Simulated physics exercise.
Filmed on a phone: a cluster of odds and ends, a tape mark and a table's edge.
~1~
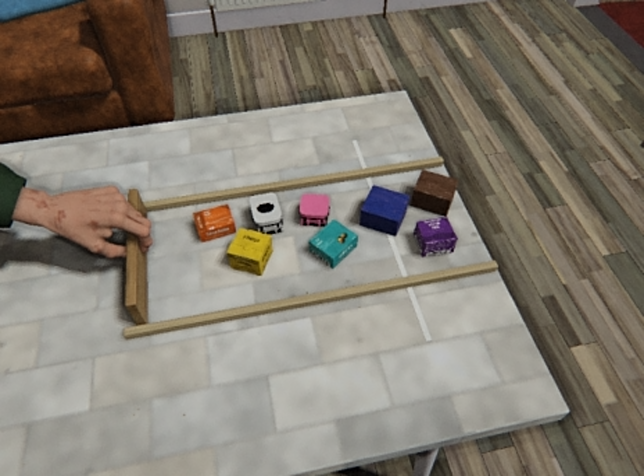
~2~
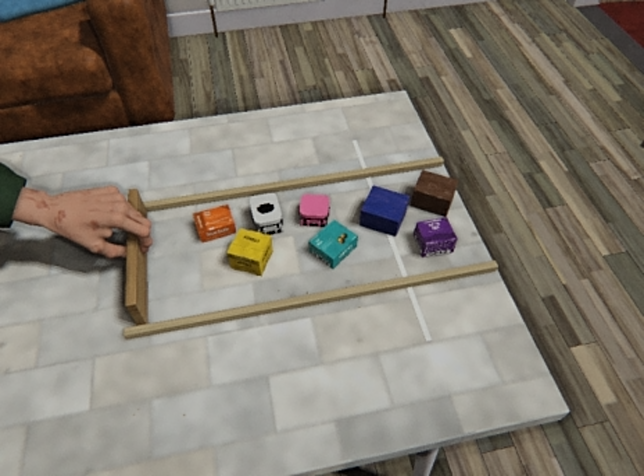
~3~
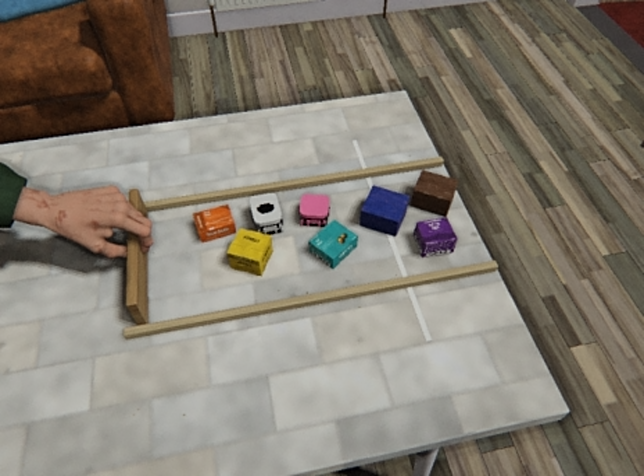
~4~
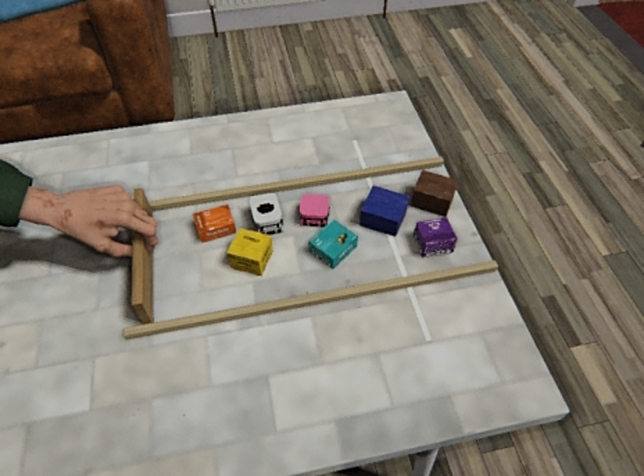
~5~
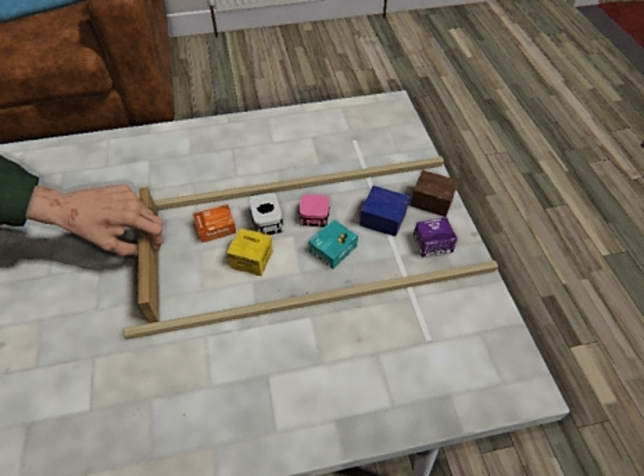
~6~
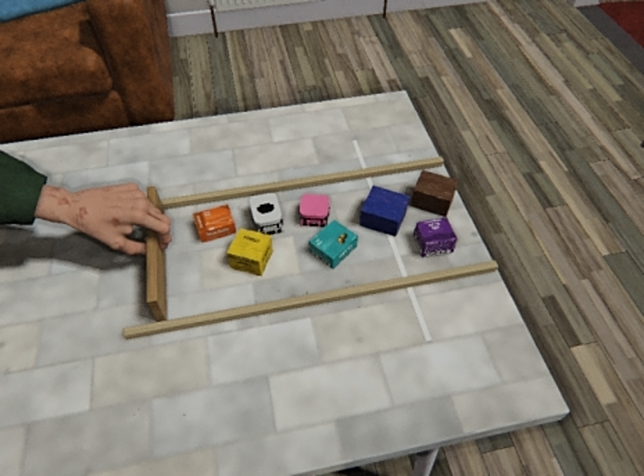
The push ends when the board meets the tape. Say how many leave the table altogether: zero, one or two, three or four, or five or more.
As it turns out, the number that fall off is zero.
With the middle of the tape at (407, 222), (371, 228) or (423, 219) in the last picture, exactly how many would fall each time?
Try by try, 2, 0 and 4.
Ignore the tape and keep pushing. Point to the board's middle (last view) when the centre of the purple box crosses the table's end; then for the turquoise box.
Its middle is around (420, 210) and around (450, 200).
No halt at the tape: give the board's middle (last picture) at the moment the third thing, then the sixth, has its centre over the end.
Its middle is around (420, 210) and later (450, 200).
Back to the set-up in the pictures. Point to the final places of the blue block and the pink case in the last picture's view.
Near (443, 212) and (440, 171).
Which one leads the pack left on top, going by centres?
It is the brown block.
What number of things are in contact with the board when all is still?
It touches 3.
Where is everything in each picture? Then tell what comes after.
In the first frame, brown block (434, 193); purple box (435, 237); blue block (384, 211); board (138, 254); tape (386, 225).
In the second frame, purple box (435, 237); board (138, 254).
In the third frame, blue block (384, 211); yellow box (251, 252).
In the fourth frame, brown block (434, 193); turquoise box (333, 244).
In the fifth frame, purple box (435, 237); pink case (315, 211).
In the sixth frame, brown block (434, 193); purple box (435, 237); blue block (384, 211); board (156, 251); tape (386, 225).
Soon after, none off yet; brown block at rest near (434, 193); purple box at rest near (435, 237); blue block at rest near (384, 211).
At rest, the number that fall off is zero.
